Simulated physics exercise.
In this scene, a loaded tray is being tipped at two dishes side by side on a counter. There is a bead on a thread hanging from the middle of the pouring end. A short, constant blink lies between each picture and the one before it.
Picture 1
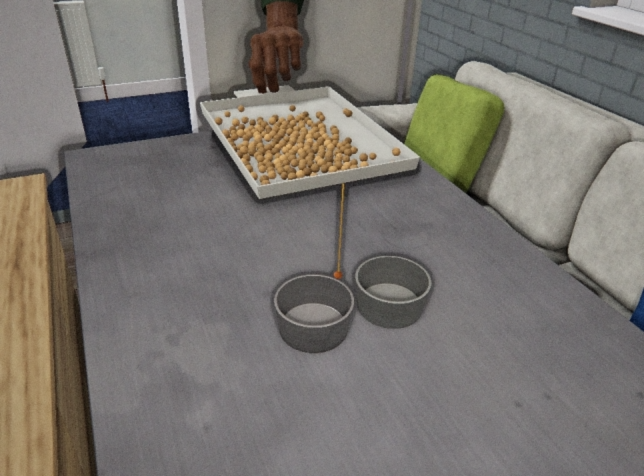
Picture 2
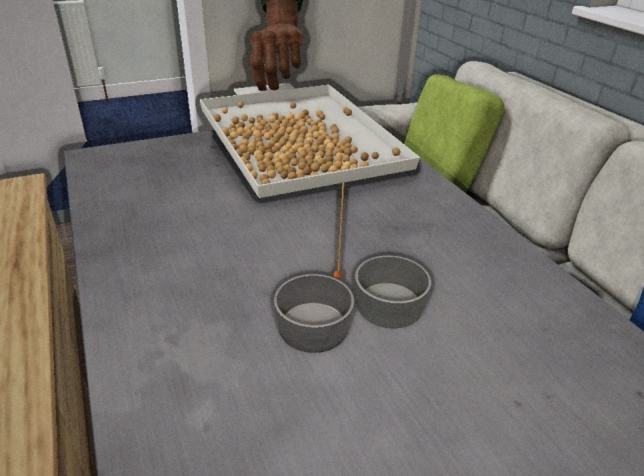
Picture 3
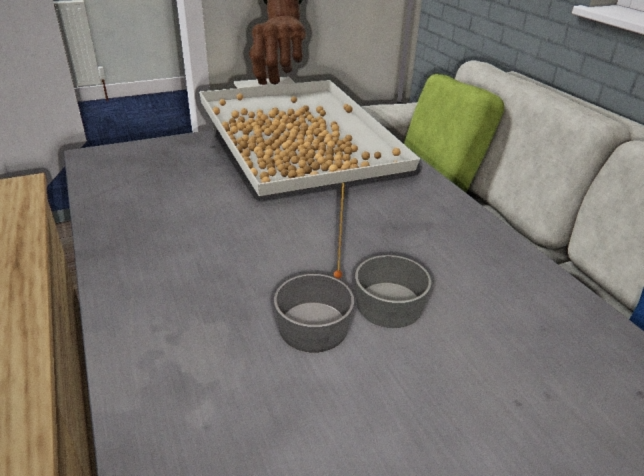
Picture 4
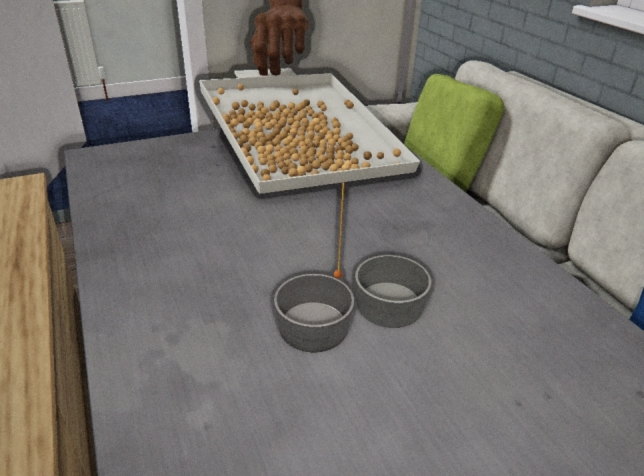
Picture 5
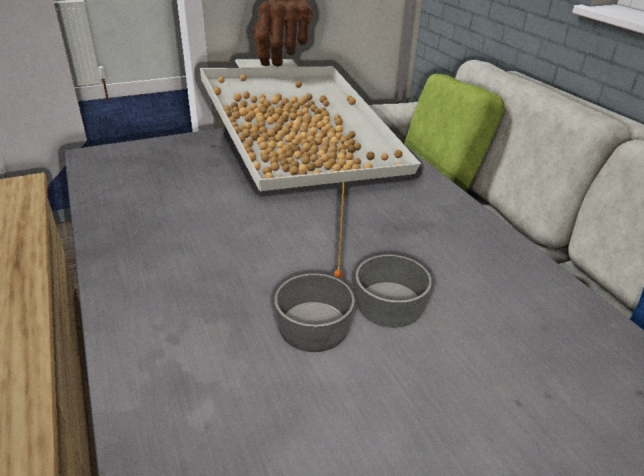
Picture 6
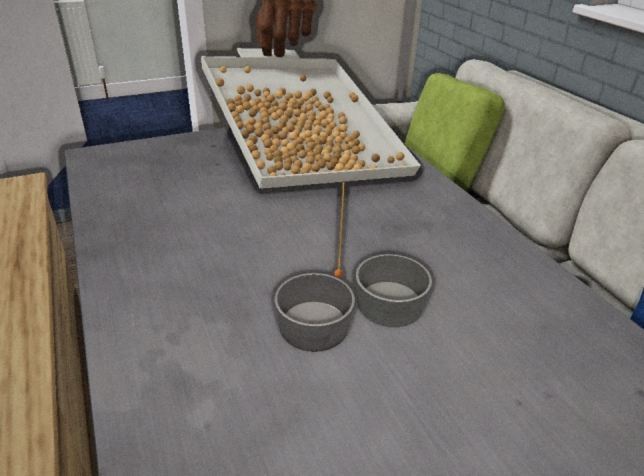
Tray of round wooden beads tilting slightly as a hand hovers at its far edge, above two grey dishes on a counter.
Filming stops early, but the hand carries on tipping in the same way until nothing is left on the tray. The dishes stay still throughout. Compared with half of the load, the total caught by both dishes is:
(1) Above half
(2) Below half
1.
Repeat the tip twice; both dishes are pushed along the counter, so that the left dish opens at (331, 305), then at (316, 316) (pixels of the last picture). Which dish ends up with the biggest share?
First try: The right-side dish; second try: The right-side dish.
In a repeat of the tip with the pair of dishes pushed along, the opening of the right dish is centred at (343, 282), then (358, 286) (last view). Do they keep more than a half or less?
At place one the minor share; at place two the minor share.
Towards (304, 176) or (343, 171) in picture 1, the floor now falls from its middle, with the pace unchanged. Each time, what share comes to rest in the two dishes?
So it's 30 percent with the first slope and 40 percent with the other.
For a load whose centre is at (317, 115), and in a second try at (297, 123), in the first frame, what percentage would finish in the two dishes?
It would be about 70 per cent for the first and about 80 per cent for the second.
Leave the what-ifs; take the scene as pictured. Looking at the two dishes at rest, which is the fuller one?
That would be the right of the two, then.
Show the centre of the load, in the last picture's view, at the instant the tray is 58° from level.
Somewhere near pixel (357, 134).
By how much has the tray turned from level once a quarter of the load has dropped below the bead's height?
Around 85° at that moment.
Shortly afterwards, tray tipped steeply; all but a few on the tray; only a few in the right dish; only a few in the air.
Next, tray tipped right over; a little on the tray; near half in the right dish; near a quarter outside both; near a quarter in the air.
Some moments later, tray tipped past a quarter turn; the bulk in the right dish; near a quarter outside both.
In the end, tray tipped past a quarter turn; none at all in the left dish; the bulk in the right dish; near a quarter outside both.
